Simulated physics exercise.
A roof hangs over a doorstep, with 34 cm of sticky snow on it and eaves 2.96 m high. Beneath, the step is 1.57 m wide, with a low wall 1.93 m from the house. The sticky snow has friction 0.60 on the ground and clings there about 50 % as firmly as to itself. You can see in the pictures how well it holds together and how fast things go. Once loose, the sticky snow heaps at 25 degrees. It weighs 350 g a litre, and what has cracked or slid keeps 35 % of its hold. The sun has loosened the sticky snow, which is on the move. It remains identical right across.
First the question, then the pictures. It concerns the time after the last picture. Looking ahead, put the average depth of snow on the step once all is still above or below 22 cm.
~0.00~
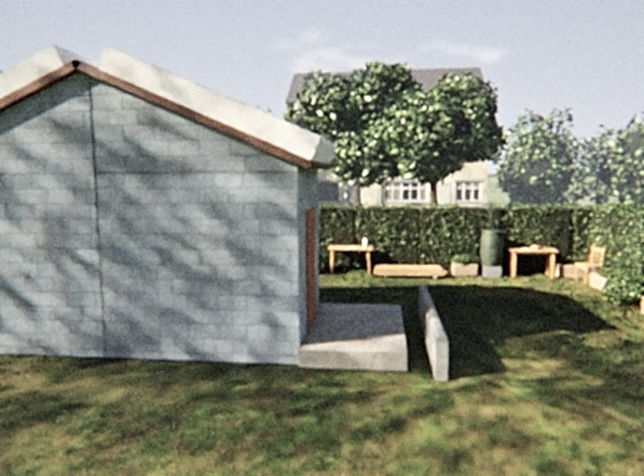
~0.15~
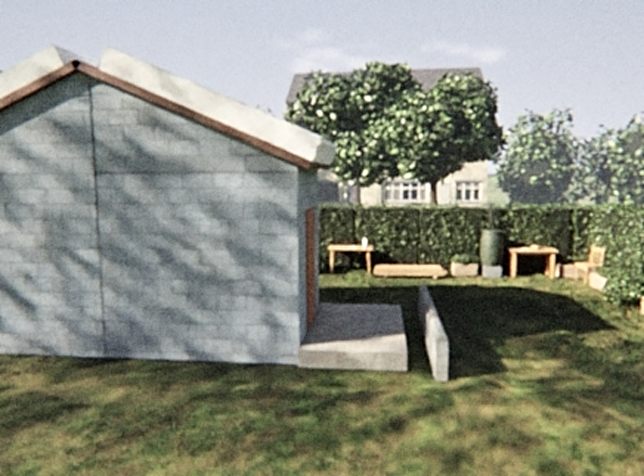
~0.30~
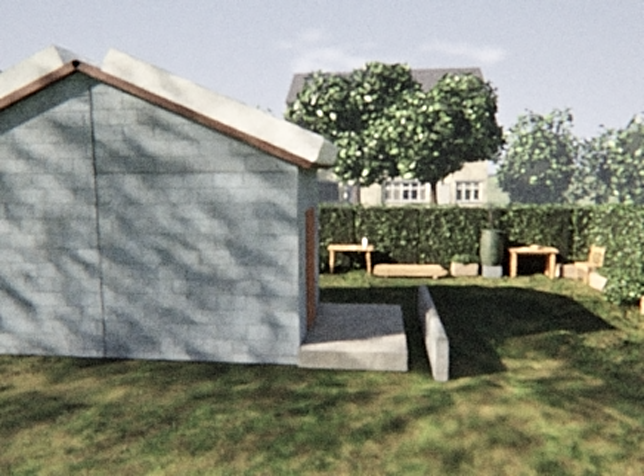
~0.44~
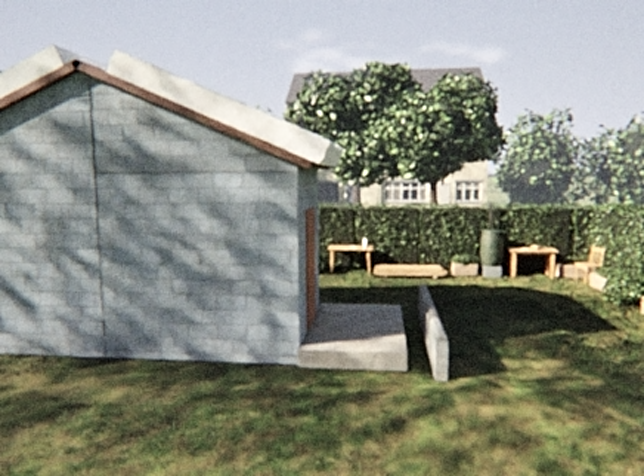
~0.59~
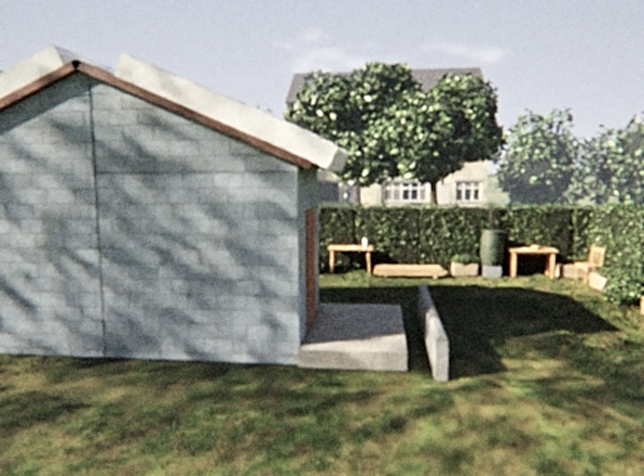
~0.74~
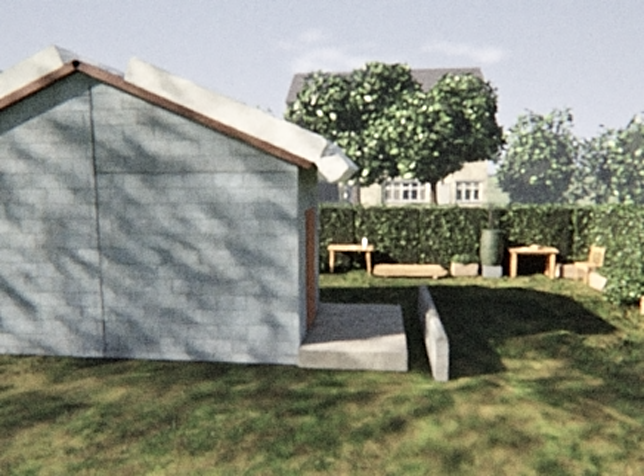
It ends up greater than 22 cm.
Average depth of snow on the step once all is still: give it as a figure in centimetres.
Mean value: Around 26 cm.
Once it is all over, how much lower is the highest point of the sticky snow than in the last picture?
Roughly 3.6 m.
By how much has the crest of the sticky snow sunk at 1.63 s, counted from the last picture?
I'd put it at near 0.7 m.
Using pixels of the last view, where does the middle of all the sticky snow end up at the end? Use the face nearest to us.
Centre: Approx. (449, 350) px, near face.
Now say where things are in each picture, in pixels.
Front end of the sticky snow at (318, 137), 1 % of it past the eaves, in one piece, in the first picture.
Front end of the sticky snow at (320, 137), its middle shifted 1.5 cm, 2 % of it past the eaves, in one piece, in the second picture.
Front end of the sticky snow at (323, 138), its middle shifted 6.2 cm, 3 % of it past the eaves, in one piece, in the third picture.
Front end of the sticky snow at (328, 141), its middle shifted 14 cm, 6 % of it past the eaves, in one piece, in the fourth picture.
Front end of the sticky snow at (336, 147), its middle shifted 26 cm, 9 % of it past the eaves, in one piece, in the fifth picture.
Front end of the sticky snow at (347, 165), its middle shifted 42 cm, 14 % of it past the eaves, cracking, in the sixth picture.
By 1.15 s, 88 % of the snow is still up on the roof and 12 % is falling or down.
By 1.63 s, 59 % of the snow is still up on the roof and 41 % is falling or down.
By 2.12 s, 17 % of the snow is still up on the roof and 83 % is falling or down.
By 2.60 s, none of the snow is still up on the roof and all is falling or down.
By 3.50 s, at the end, none of the snow is still up on the roof and the snow on the step is 26 cm deep on average.
